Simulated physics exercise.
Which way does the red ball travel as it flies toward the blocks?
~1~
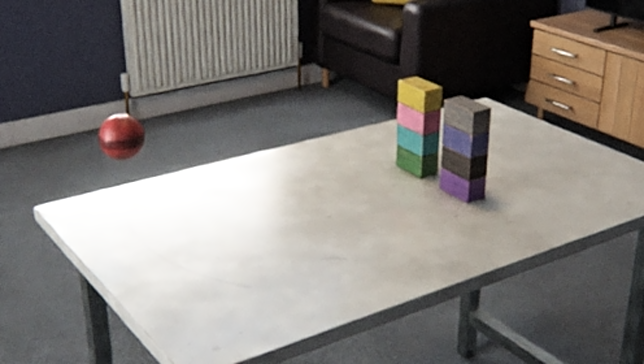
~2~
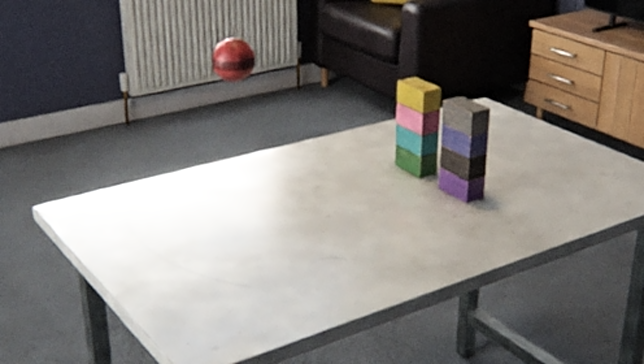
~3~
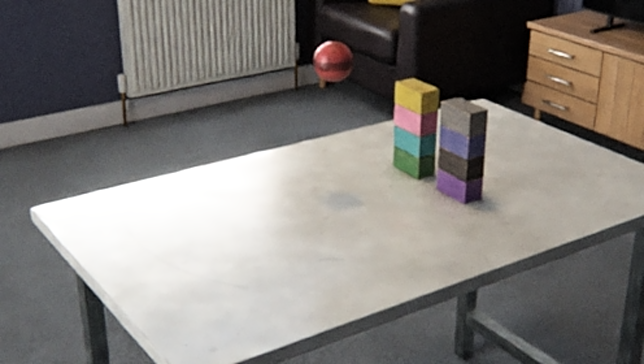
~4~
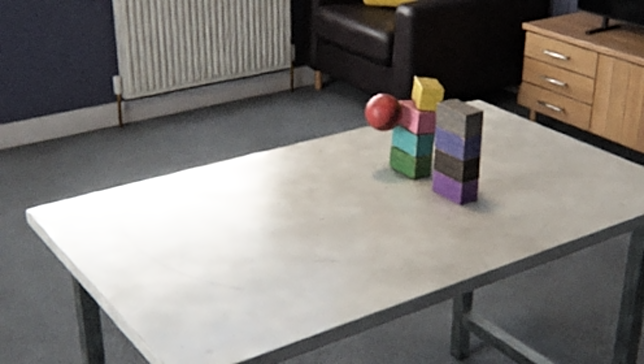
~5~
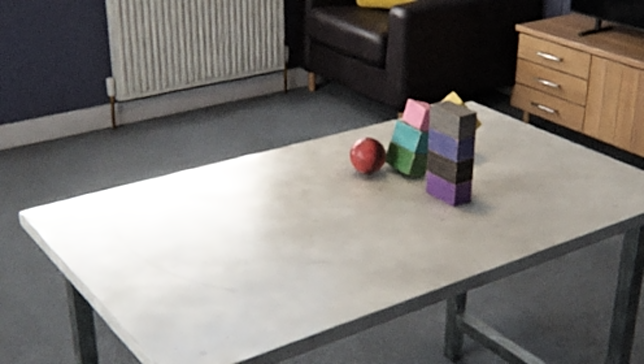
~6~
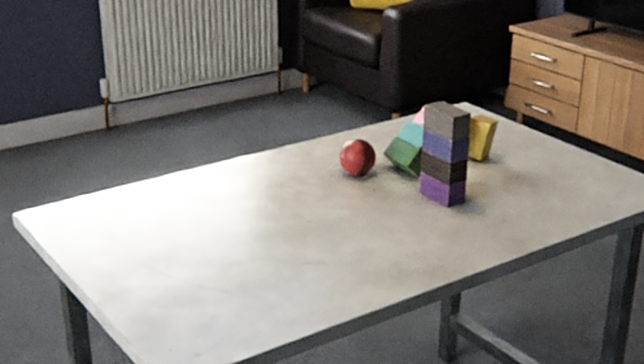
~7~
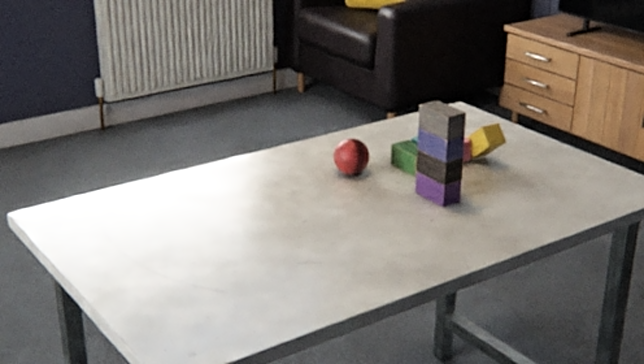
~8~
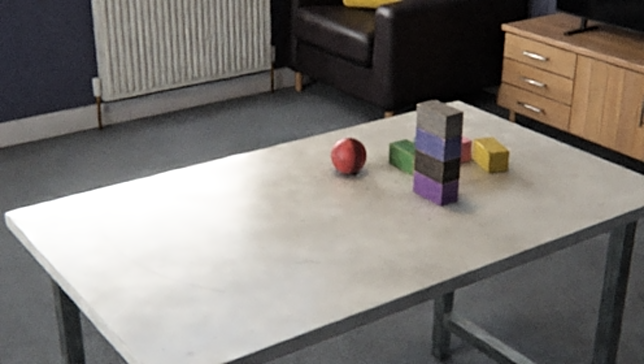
The red ball travels to the right, crossing above the table until it reaches the stack with the yellow block on top.
